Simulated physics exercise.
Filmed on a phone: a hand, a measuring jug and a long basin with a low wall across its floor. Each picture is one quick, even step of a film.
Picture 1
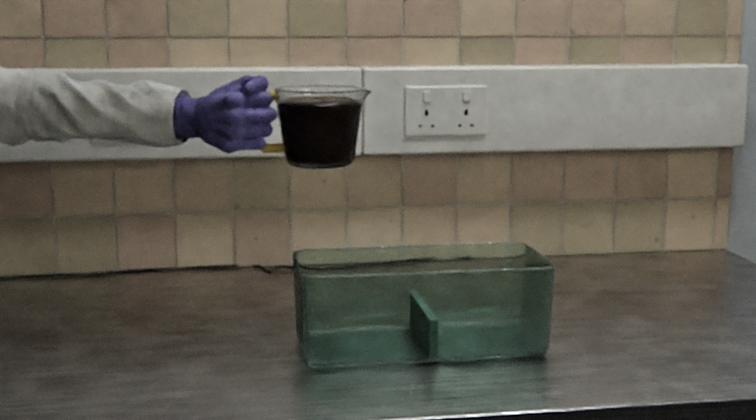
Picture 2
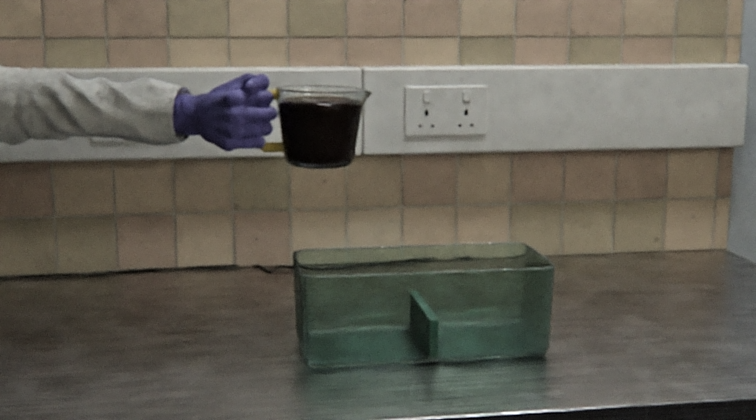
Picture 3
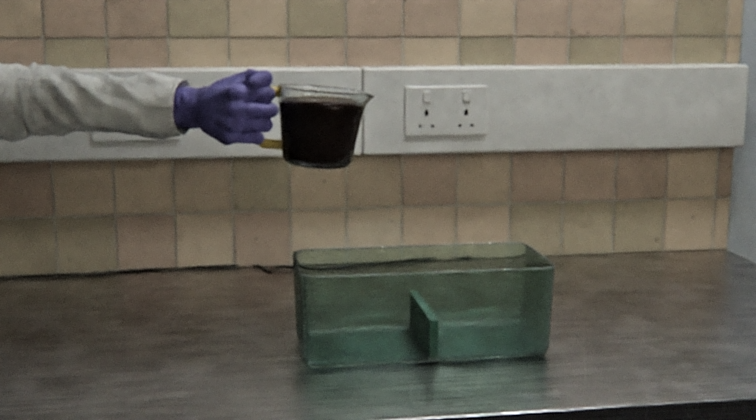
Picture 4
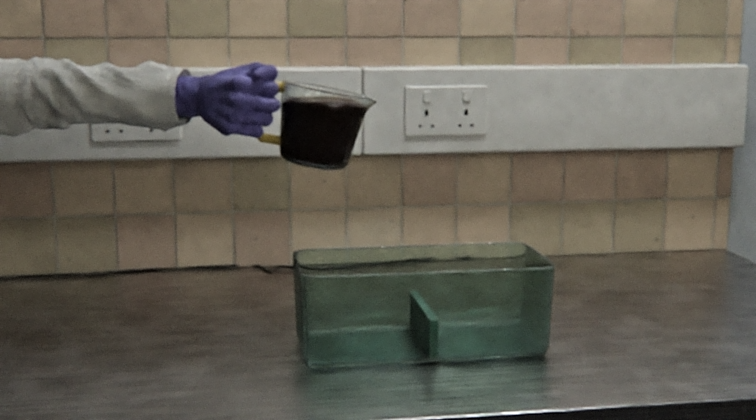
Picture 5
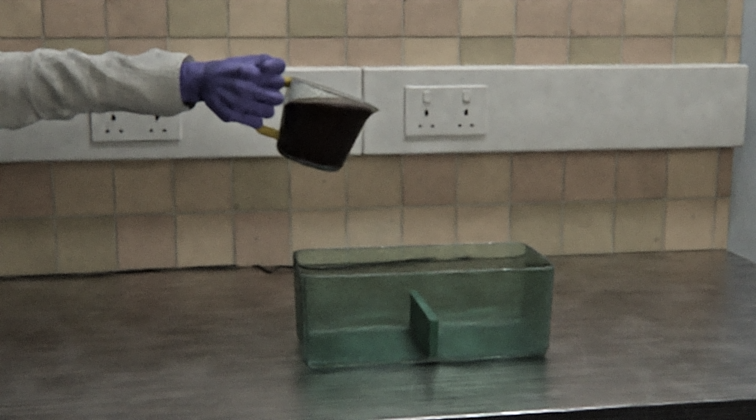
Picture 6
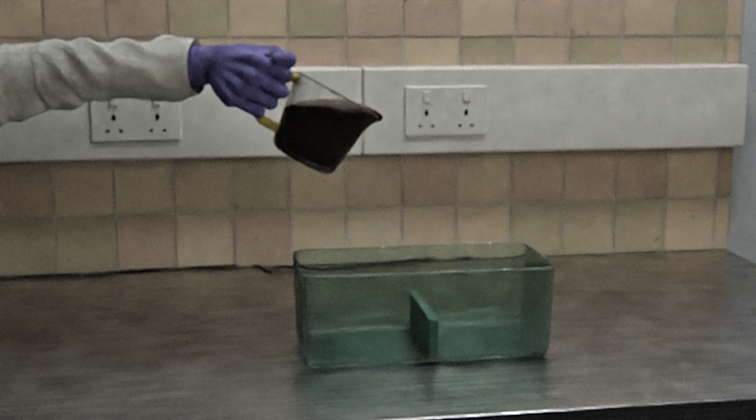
On a metal-topped bench against a tiled wall with sockets, a purple-gloved hand holds a clear jug of dark liquid level above a long greenish basin with a low wall inside. The hand then tilts the jug to the right, slowly at first and then further, and the liquid reaches its lip.
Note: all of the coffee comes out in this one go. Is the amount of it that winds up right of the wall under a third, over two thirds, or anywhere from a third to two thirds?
In the end it is from a third to two thirds.
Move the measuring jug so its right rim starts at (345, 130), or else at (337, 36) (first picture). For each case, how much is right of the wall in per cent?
You'd see around 5 per cent, and then around 5 per cent.
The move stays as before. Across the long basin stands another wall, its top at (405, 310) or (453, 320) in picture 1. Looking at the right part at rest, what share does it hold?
Try one about 90 %, try two about 10 %.
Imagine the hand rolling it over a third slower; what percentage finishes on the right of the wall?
Somewhere near 65 percent.
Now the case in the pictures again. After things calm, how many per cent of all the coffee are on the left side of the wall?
That works out to roughly 40 percent.
A moment on, the measuring jug is tipped on its side and 51 per cent is still to pour, 2 is left of the wall and 11 right of it.
Next, the measuring jug is tipped on its side and 12 per cent is still to pour, 21 is left of the wall and 47 right of it.
Then the measuring jug is tipped on its side and 2 per cent is still to pour, 35 is left of the wall and 58 right of it.
Later the measuring jug is tipped on its side and 0 per cent is still to pour, 40 is left of the wall and 58 right of it.
At rest 40 per cent lies left of the wall, 58 right of it and 2 outside.
